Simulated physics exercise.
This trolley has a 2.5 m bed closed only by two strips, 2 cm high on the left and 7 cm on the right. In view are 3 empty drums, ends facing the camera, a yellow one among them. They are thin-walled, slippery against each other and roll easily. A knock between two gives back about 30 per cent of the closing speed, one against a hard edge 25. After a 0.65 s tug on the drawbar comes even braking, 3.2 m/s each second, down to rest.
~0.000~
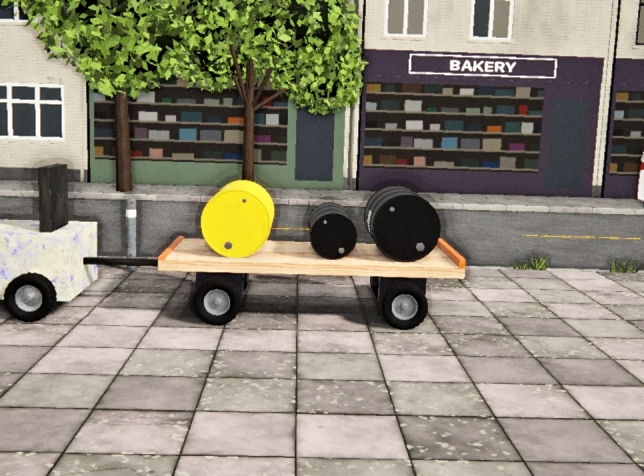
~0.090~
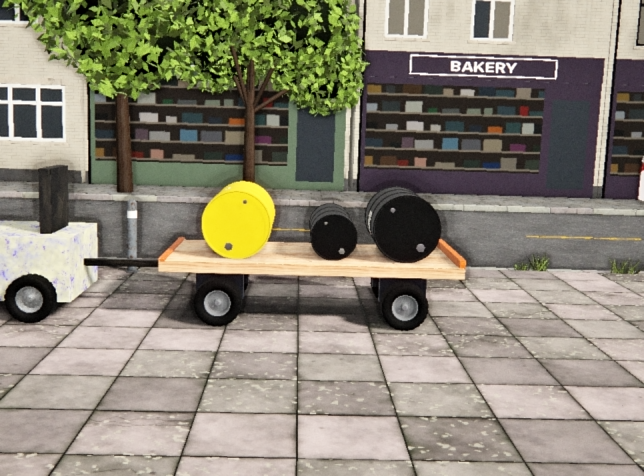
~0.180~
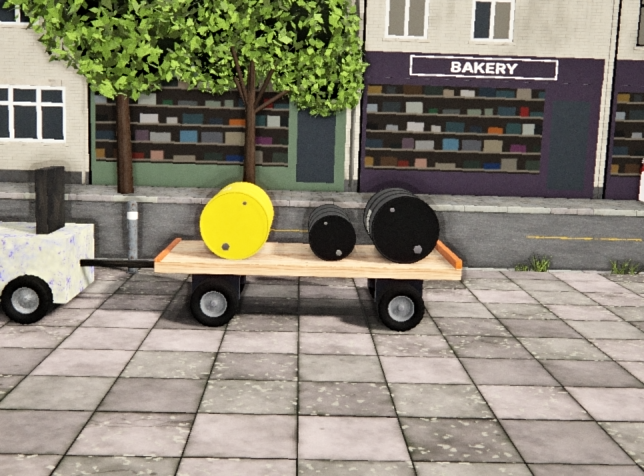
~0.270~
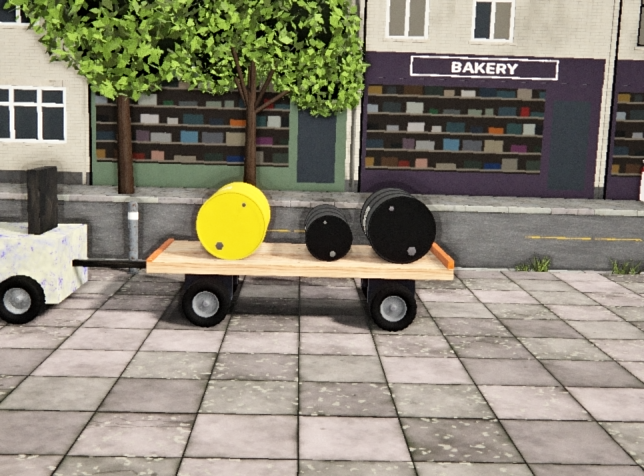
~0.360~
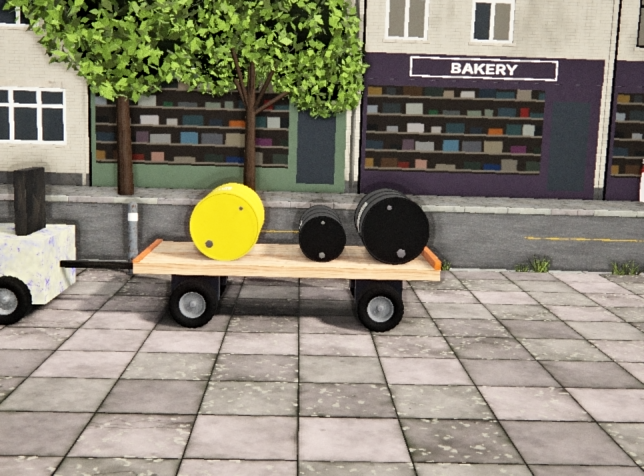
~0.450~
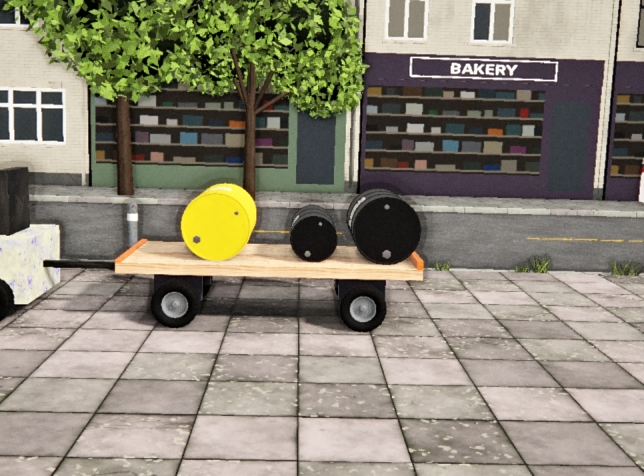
A flat wooden trailer carrying one yellow drum and two black ones was pulled left along the paving by a small vehicle, slowly at first, then faster, as the drums rolled slightly on its bed.
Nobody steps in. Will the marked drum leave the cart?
Yellow stays on the cart.
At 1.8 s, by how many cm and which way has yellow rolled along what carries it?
Yellow 100 right.
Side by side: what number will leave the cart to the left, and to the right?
On the left 0, on the right 1.
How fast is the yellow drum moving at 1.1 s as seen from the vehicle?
Near 0.7 m/s.
After 1.1 s, yellow is on the deck, 95 cm from the right bar, rolling right along the cart; 1 over a bar so far.
After 1.8 s, yellow is on the deck, 85 cm from the right bar, rolling left along the cart; 1 over a bar so far.
After 2.7 s, yellow is on the deck, 100 cm from the right bar, rolling left along the cart; 1 over a bar so far.
At rest (3.6 s), yellow is on the deck, 110 cm from the right bar; 1 over a bar so far.
